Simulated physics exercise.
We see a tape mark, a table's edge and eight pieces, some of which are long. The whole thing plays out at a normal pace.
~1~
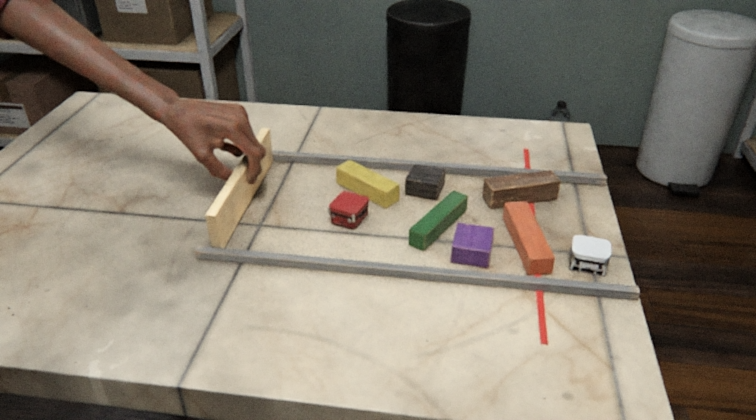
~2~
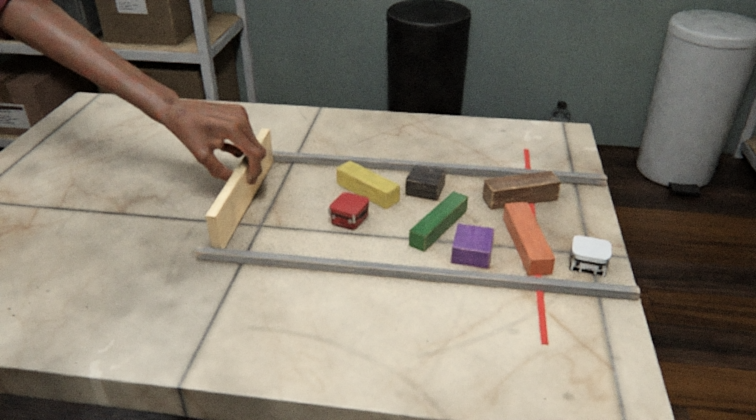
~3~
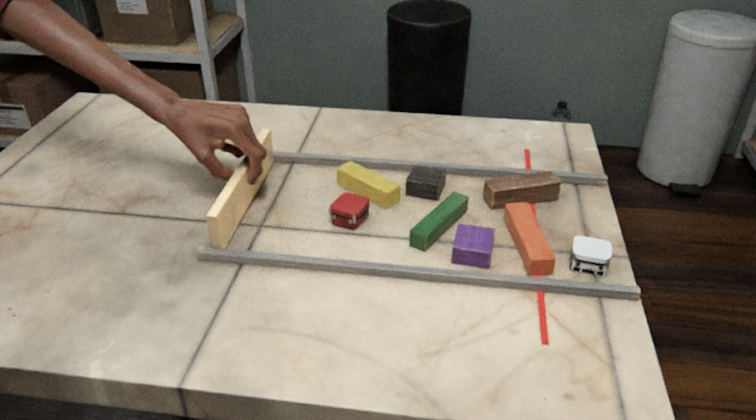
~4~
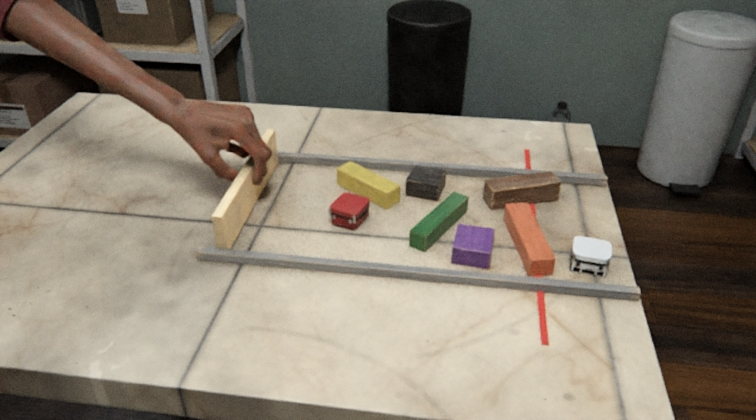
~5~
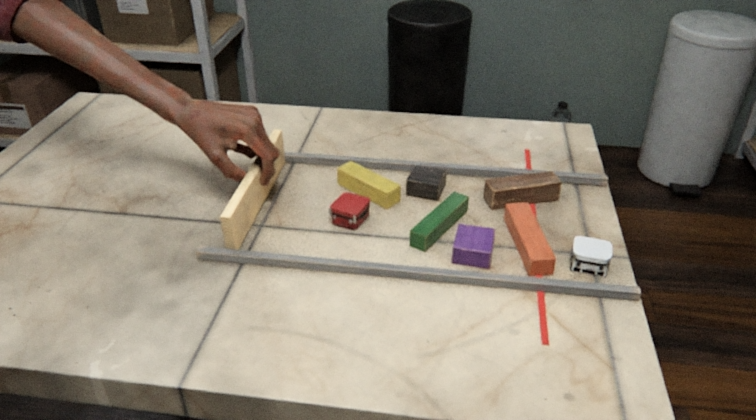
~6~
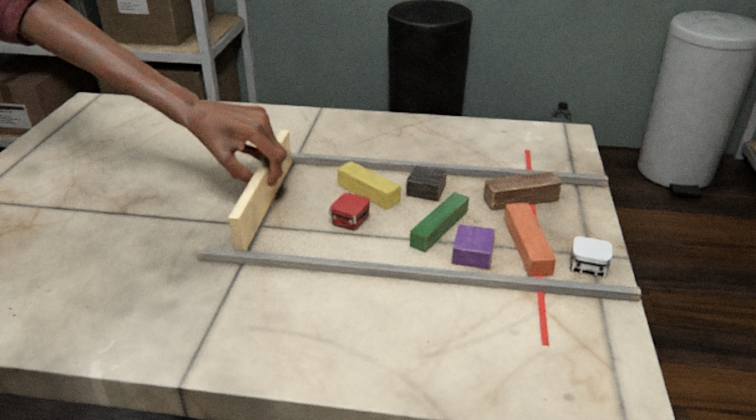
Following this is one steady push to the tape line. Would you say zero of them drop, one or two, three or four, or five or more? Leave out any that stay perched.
Only one or two.
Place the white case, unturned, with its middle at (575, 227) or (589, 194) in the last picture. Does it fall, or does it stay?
Taking the places in order, the piece ends up below and ends up below.
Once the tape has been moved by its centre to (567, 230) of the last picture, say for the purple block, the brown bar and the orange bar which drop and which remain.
OK, so the purple block stays where it is, the brown bar comes off, and the orange bar? It comes off.
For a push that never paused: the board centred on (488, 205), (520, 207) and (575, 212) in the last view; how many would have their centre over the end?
Taking the places in turn, the counts are 0, 1 and 3.
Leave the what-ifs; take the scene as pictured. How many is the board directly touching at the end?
It's 3.
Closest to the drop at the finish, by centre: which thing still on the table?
It's the orange bar that ends up nearest.
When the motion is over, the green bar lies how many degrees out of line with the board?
It measures close to 45 degrees.
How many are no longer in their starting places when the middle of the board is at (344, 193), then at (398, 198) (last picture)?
I get 2 at the one place and 4 at the other.
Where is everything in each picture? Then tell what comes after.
White case (589, 256); orange bar (527, 236); brown bar (521, 189); board (243, 185); tape (533, 226), in the first picture.
Orange bar (528, 237); black block (426, 182), in the second picture.
Brown bar (522, 190); board (244, 185), in the third picture.
White case (590, 256); red case (350, 212), in the fourth picture.
Orange bar (528, 237); green bar (440, 221), in the fifth picture.
White case (591, 257); orange bar (528, 238); brown bar (522, 190); board (264, 187); tape (535, 227), in the sixth picture.
Soon after, none off yet; white case at rest near (591, 257); orange bar at rest near (528, 238); brown bar at rest near (522, 190).
After that, none off yet; white case displaced about its own width near (616, 259); orange bar displaced a little near (584, 244); brown bar displaced a little near (565, 193).
In the end, the number that fall off is one or two; gone, white case.
